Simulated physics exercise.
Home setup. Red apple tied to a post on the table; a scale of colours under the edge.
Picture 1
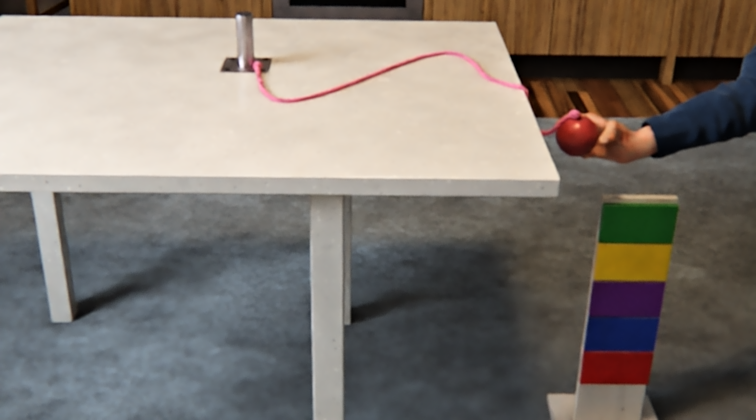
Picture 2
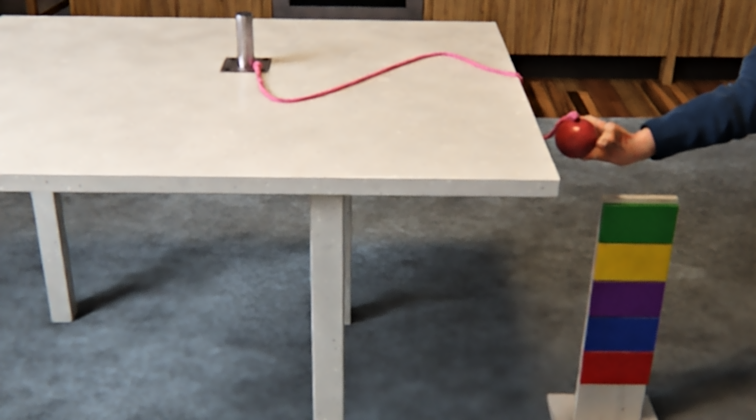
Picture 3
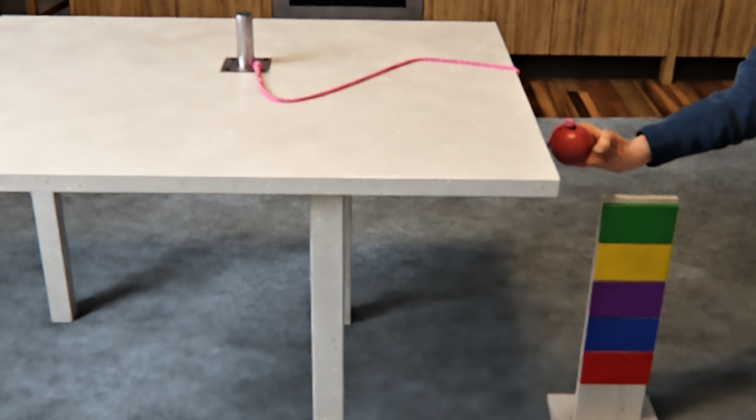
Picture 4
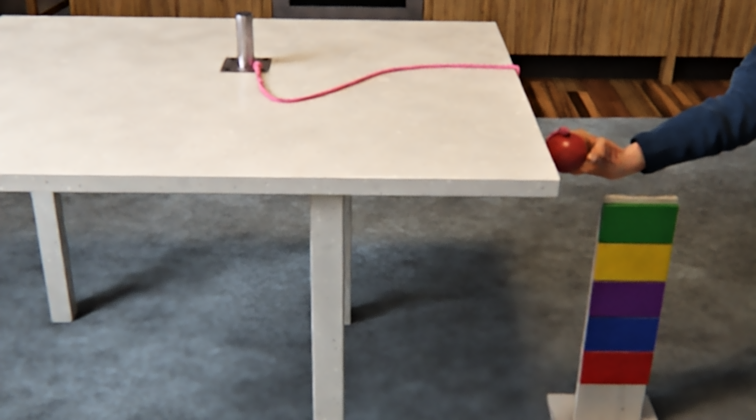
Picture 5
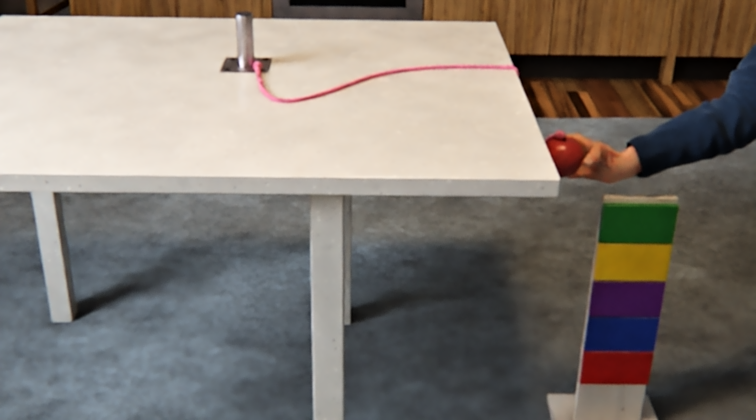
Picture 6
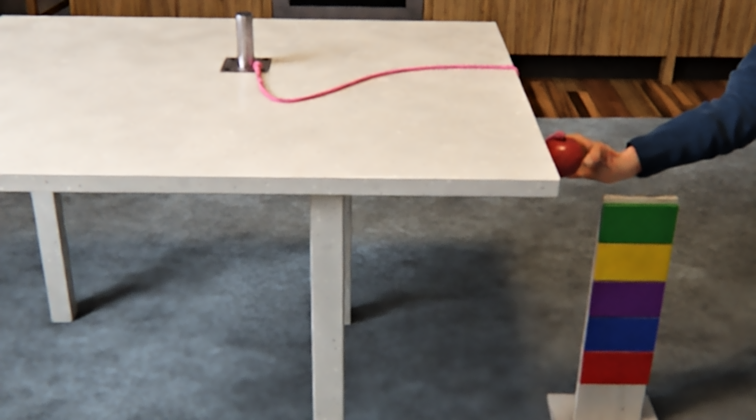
A room with a grey floor and wooden cabinets is seen from slightly above, across a white table, by a still camera. A pink cord runs from a metal post on the tabletop to the right edge, where a hand in a dark blue sleeve holds a red apple above a green, yellow, purple, blue and red scale. The hand moves the apple slightly left and down, the cord flattens toward the edge, and then almost nothing moves.
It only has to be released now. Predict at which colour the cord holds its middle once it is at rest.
At red, I would say.
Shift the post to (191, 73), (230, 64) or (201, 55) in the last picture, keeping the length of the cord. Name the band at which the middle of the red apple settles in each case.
In turn, blue, then red, then blue.
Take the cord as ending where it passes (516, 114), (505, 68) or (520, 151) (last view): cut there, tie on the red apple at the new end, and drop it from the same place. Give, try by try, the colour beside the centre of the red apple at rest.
Try 1: Yellow. Try 2: Green. Try 3: Purple.
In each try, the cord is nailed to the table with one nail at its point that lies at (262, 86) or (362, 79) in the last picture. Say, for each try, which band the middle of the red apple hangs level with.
Taking the two tries in turn, you'd get blue and then purple.
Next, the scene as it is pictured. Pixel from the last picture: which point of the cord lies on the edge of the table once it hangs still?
At (407, 70).
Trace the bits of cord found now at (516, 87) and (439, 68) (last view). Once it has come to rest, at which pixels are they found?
Result - first point (510, 212), second point (521, 125).
Early on, apple near (505, 319); level with blue.
Midway, apple near (500, 363); level with red.
Finally, apple near (494, 362); level with red. The cord holds its middle at red.
